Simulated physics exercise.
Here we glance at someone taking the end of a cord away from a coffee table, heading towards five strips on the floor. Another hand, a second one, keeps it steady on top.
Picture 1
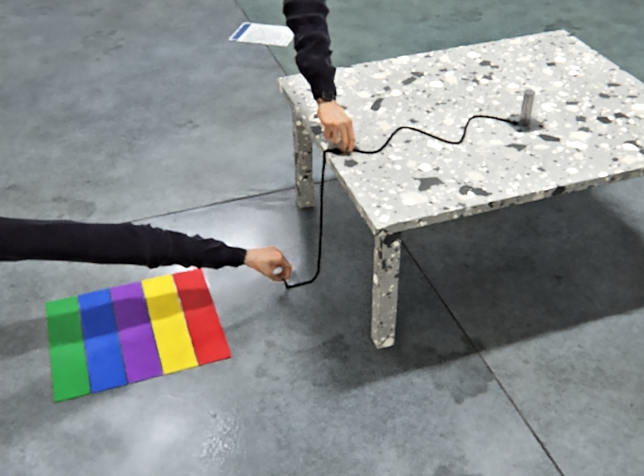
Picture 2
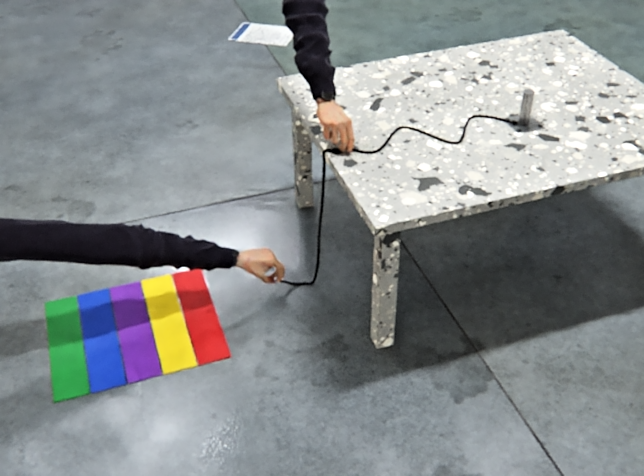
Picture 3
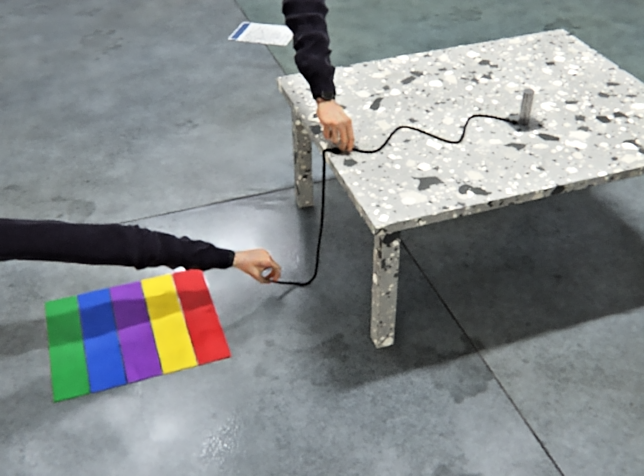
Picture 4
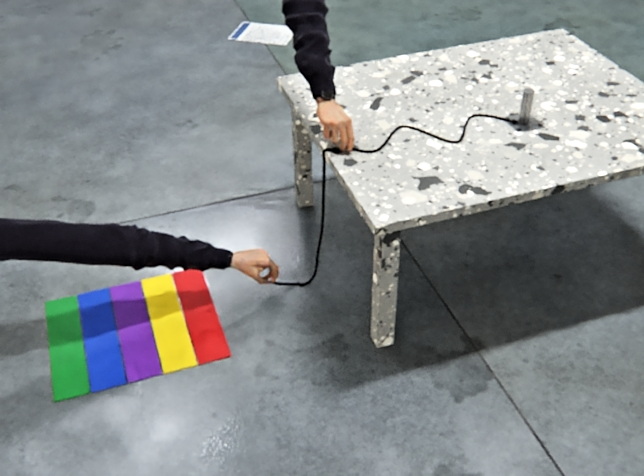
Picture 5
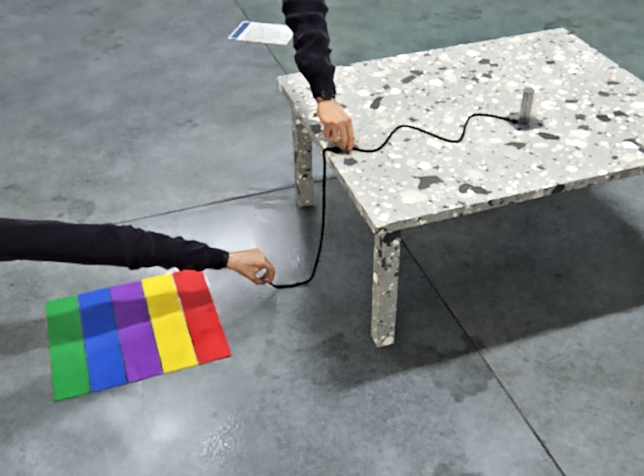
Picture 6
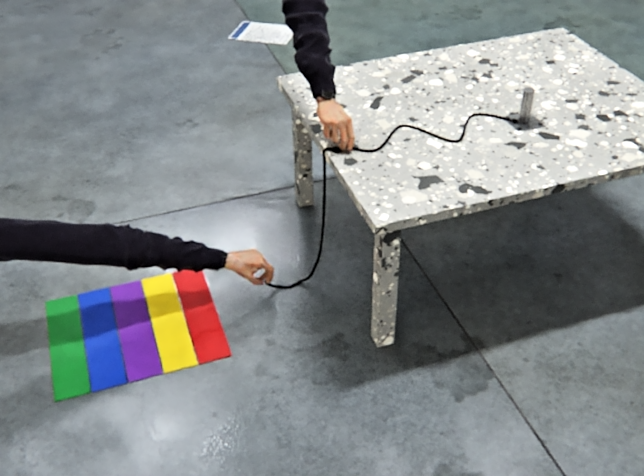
A speckled stone-patterned coffee table stands on a grey concrete floor at the right, seen from above at an angle, with a black cord winding across its top from a small grey upright piece and hanging over the near left edge. Five strips, green, blue, purple, yellow and red, lie at lower left. One dark-sleeved hand steadies the cord on top while another draws its end slightly left.
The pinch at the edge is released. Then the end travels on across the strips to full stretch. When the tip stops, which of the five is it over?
The blue one.
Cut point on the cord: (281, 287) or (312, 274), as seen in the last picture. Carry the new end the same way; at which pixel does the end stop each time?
The pixels are close to (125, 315) and (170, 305), one per try.
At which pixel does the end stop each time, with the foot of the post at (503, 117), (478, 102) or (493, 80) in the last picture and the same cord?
About (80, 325), (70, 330) and (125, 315).
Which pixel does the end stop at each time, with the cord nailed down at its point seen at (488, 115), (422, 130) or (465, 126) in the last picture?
In order of the tries: About (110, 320), about (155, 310), about (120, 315).
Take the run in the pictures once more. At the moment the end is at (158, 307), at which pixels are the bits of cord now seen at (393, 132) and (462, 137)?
The first one ends up at (351, 147) and the second one at (432, 132).
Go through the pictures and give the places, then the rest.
The first frame shows end (283, 279); red (210, 343); yellow (176, 352); purple (142, 360); blue (106, 369); green (71, 378).
The second frame shows end (276, 280); cord through (483, 116) (448, 142) (390, 138) (330, 151) (321, 210) (317, 269).
The third frame shows end (272, 281).
The fourth frame shows end (270, 281); cord through (483, 115) (448, 141) (390, 137) (330, 150) (323, 209) (316, 268).
The fifth frame shows end (267, 281).
The sixth frame shows end (265, 282); cord through (483, 114) (448, 140) (390, 136) (330, 149) (324, 208) (315, 267).
Soon after, end near (158, 307); over yellow.
After that, end near (120, 316); over purple.
At the stop, end near (97, 322); over blue. Over blue.
